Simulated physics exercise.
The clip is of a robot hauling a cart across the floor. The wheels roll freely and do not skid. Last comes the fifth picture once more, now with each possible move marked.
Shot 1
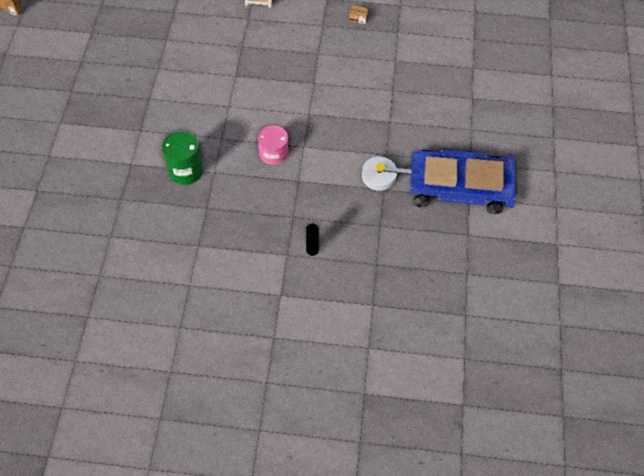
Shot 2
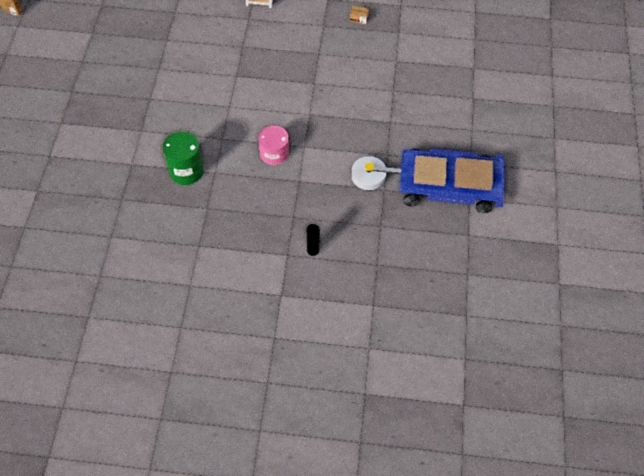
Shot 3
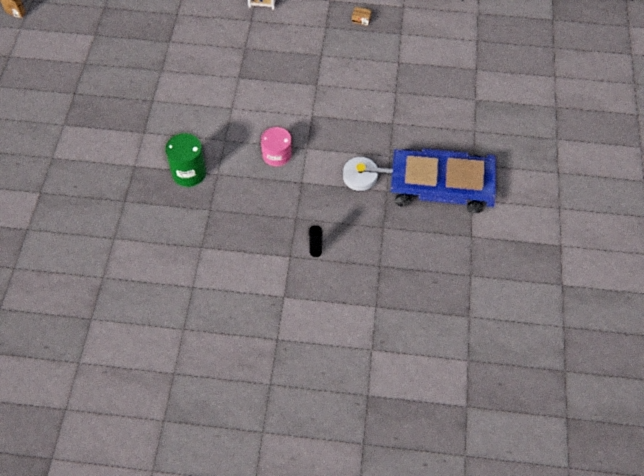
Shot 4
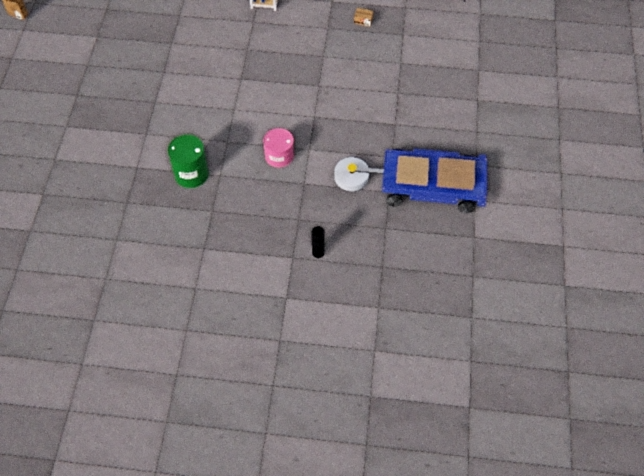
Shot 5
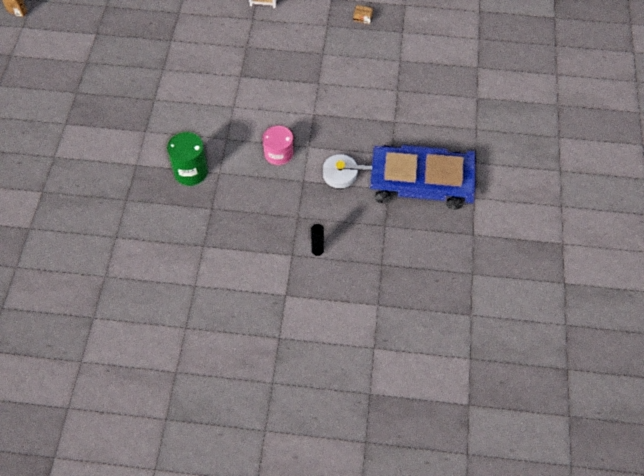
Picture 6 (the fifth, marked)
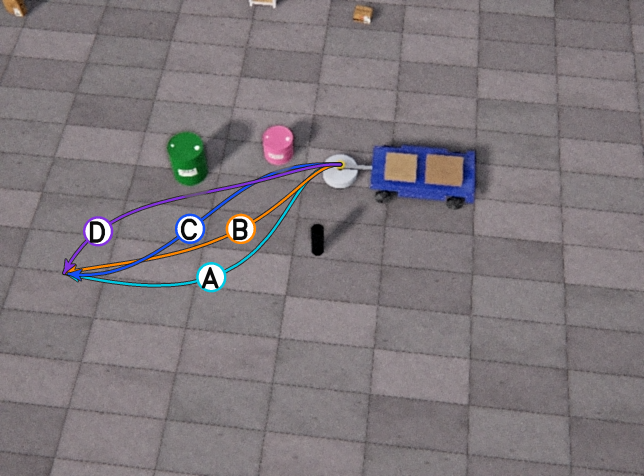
We see a round white robot pulling a blue cart with two brown boxes slowly to the left across a grey tiled floor, while a green drum, a pink tub and a black post stand still nearby.
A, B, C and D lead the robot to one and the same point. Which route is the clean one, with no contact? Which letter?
B is the clean one.
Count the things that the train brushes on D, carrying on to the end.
It touches two.
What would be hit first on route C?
The pink tub.
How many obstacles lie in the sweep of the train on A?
One.
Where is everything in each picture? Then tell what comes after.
Green drum (186, 171); robot (379, 172); blue cart (463, 176), in the first picture.
Robot (369, 172); blue cart (452, 175); pink tub (275, 153), in the second picture.
Robot (360, 172); blue cart (444, 175); green drum (189, 173), in the third picture.
Robot (352, 173); blue cart (435, 175); black post (318, 253), in the fourth picture.
Robot (340, 170); blue cart (423, 171); pink tub (279, 153); black post (318, 250); green drum (191, 172), in the fifth picture.
On the marked copy, A from (340, 164) via (237, 265) to (66, 273); B from (340, 164) via (223, 238) to (64, 273); C from (340, 164) via (211, 213) to (69, 274); D from (340, 164) via (193, 195) to (64, 273).
Following B. Soon after the start, robot (261, 223), cart (335, 186).
Later, robot (162, 262), cart (243, 226).
In the end, robot (67, 278), cart (153, 253); nothing has been touched.
As for the rest, A meets the black post; C meets the pink tub; D meets the pink tub and green drum.
